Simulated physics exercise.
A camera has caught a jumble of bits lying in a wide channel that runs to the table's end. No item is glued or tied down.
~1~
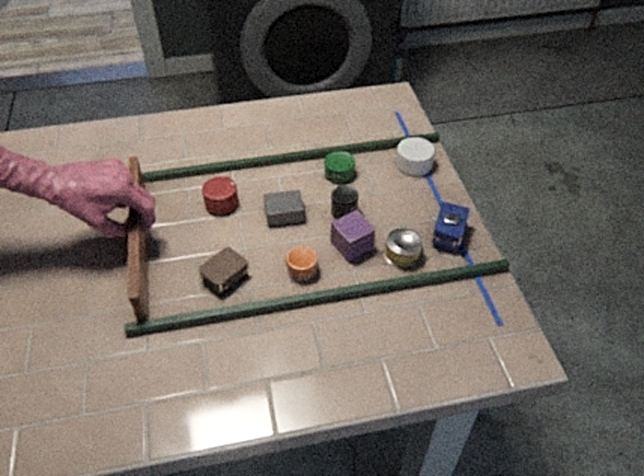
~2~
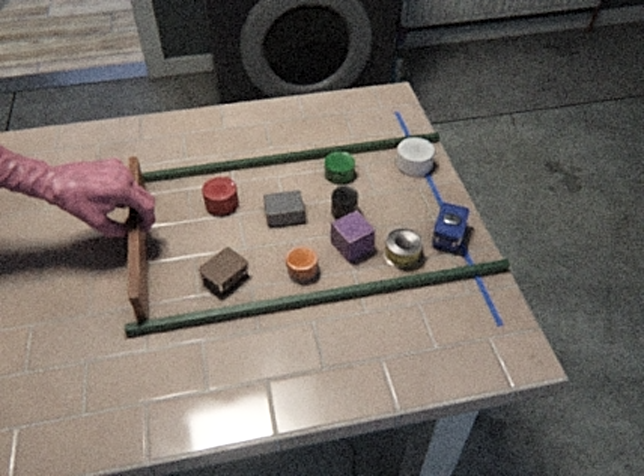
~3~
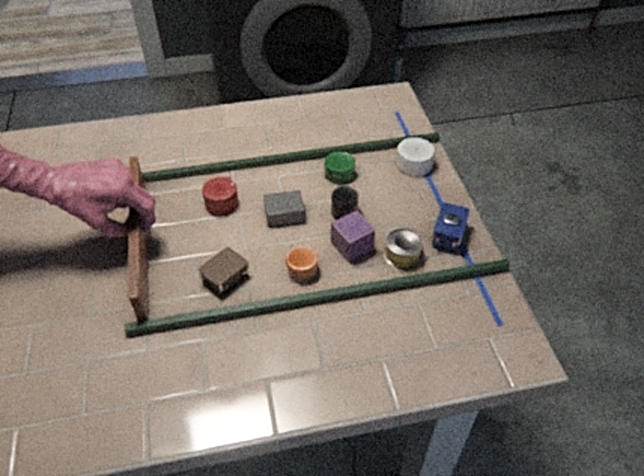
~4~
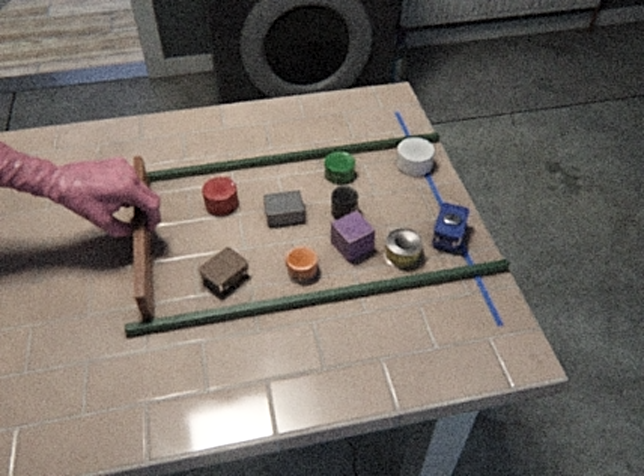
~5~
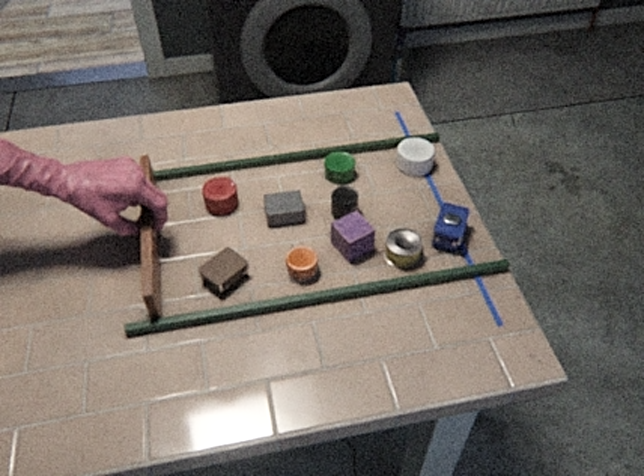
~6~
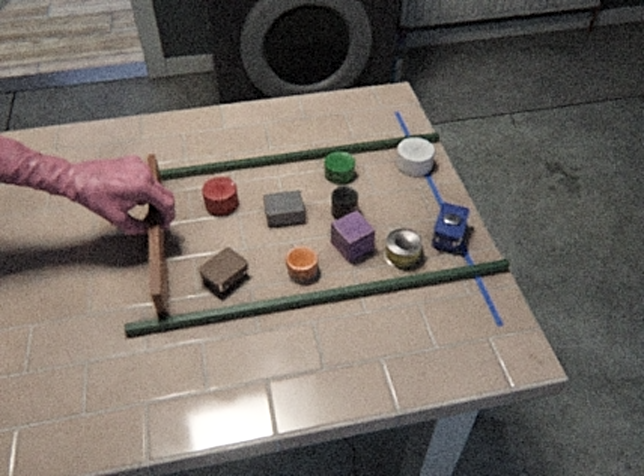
A wooden board, held upright by a pink-gloved hand, stayed still at first, then slid slightly right between two green rails, while the scattered blocks, lids and small containers ahead of it stayed put.
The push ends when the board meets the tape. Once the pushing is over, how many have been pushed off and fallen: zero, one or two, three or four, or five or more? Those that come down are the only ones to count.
Five or more have.
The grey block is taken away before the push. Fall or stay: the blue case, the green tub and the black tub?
Blue case - gone, green tub - safe, black tub - safe.
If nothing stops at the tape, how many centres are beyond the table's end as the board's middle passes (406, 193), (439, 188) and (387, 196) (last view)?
That makes 1, 5, 0.
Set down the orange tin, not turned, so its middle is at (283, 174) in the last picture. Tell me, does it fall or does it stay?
Here the orange tin stays aboard.
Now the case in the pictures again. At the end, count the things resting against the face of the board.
Count: 5.
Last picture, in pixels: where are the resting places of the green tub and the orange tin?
You'll find the green tub at roughly (432, 147) and the orange tin at roughly (478, 240).
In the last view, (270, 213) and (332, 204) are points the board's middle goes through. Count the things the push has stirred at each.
Up to then 4, and up to the other point 8.
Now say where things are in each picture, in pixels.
In the first picture, blue case (450, 228); white lid (415, 157); yellow pot (403, 248); board (138, 233); tape (440, 201).
In the second picture, white lid (415, 157); red lid (221, 196).
In the third picture, yellow pot (403, 248); grey block (284, 208).
In the fourth picture, blue case (450, 228); purple block (353, 236).
In the fifth picture, white lid (415, 157); brown case (225, 272).
In the sixth picture, blue case (450, 228); white lid (415, 157); yellow pot (403, 248); board (157, 230); tape (440, 201).
Early on, none off yet; blue case at rest near (450, 228); white lid at rest near (415, 157); yellow pot at rest near (403, 248).
Finally, the number that fall off is five or more; lost, purple block, black tub, yellow pot, white lid and blue case.
